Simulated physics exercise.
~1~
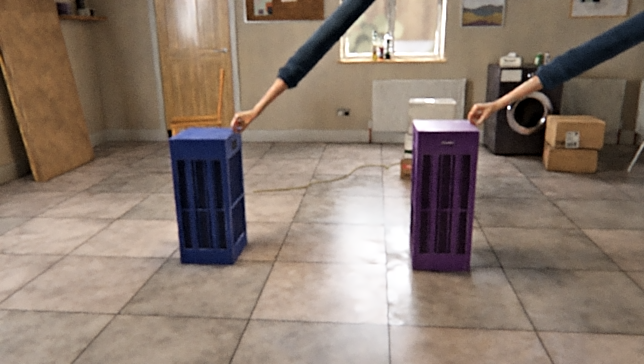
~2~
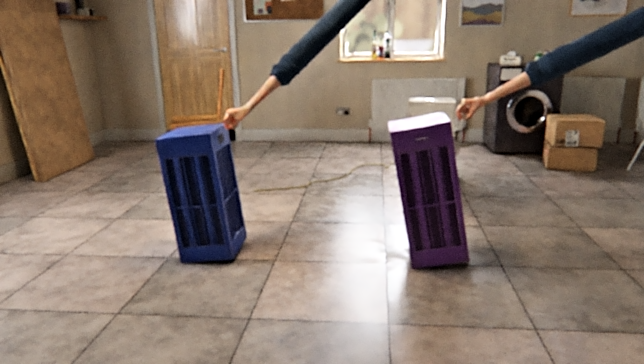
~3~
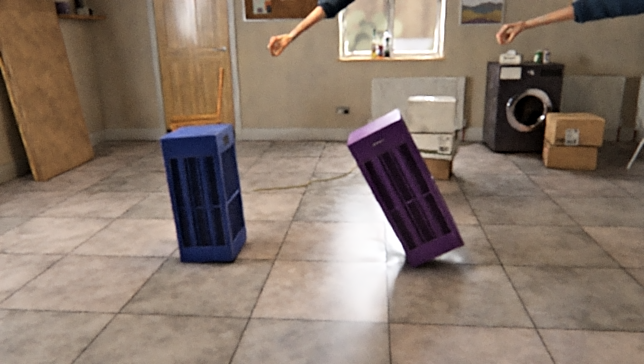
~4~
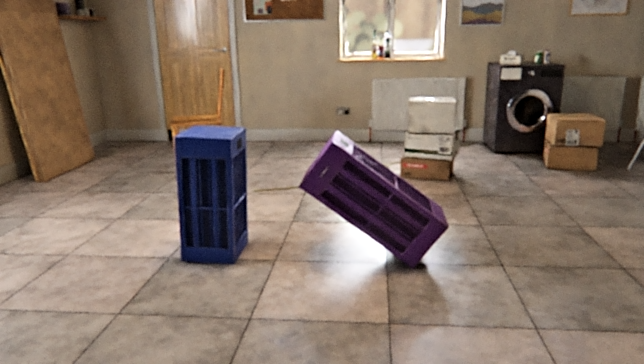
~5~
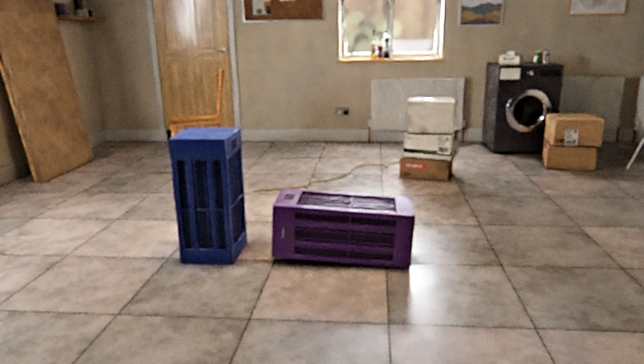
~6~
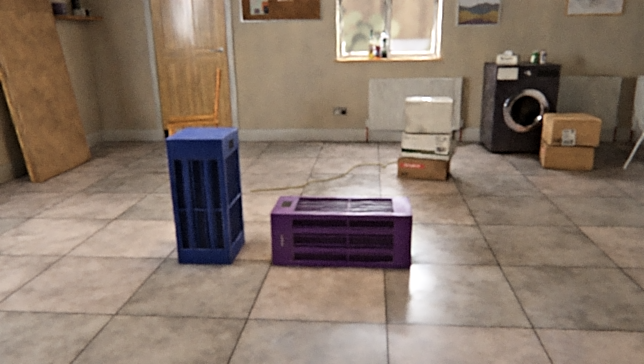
To begin with, a blue crate and a purple crate stand upright on a tiled floor, with a hand reaching in from the right to the top of each. The hands push, and both crates tilt to the left, the blue one slightly and the purple one a little more. As the hands draw away, the blue crate settles back onto its base while the purple one keeps leaning further. The purple crate then tips steeply and drops to the left. It ends lying on its side beside the blue crate, which stands upright.
